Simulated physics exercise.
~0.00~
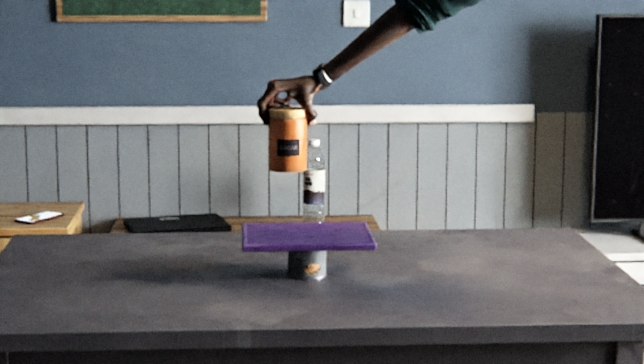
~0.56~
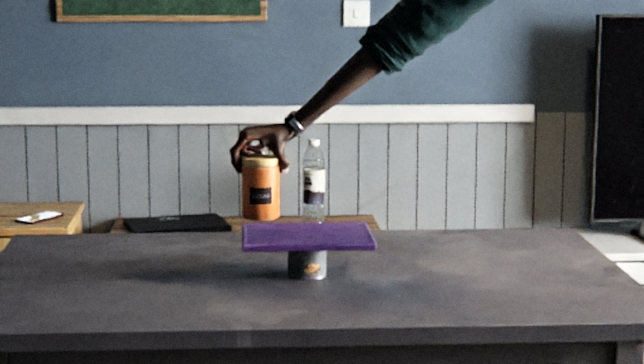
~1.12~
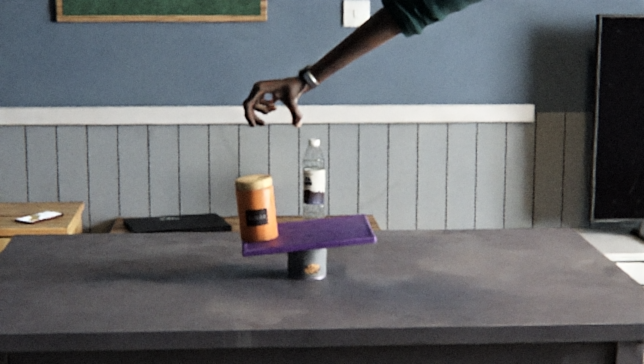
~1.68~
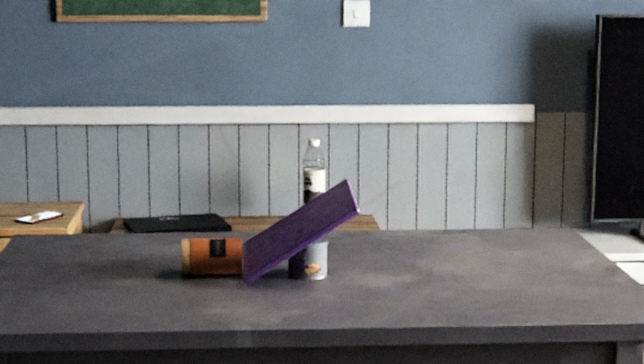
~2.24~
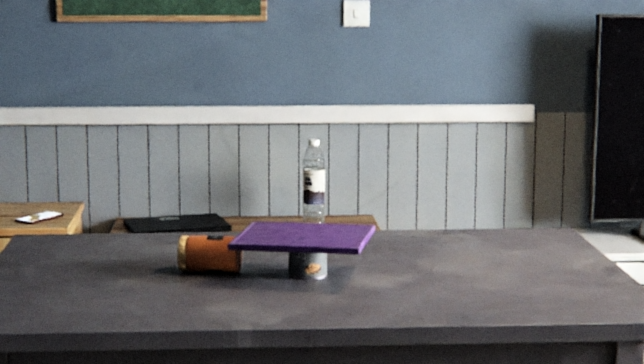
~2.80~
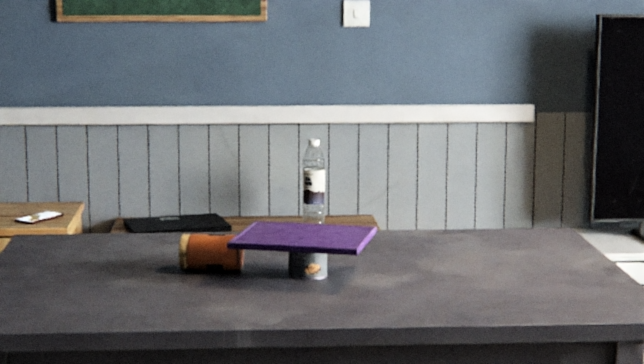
On a dark tabletop in a blue-walled room, a hand lowers an orange jar onto the left end of a purple slab balanced on a grey tin and lets go; the slab tips, the jar falls onto its side on the table, and the slab swings back to rest level on the tin.
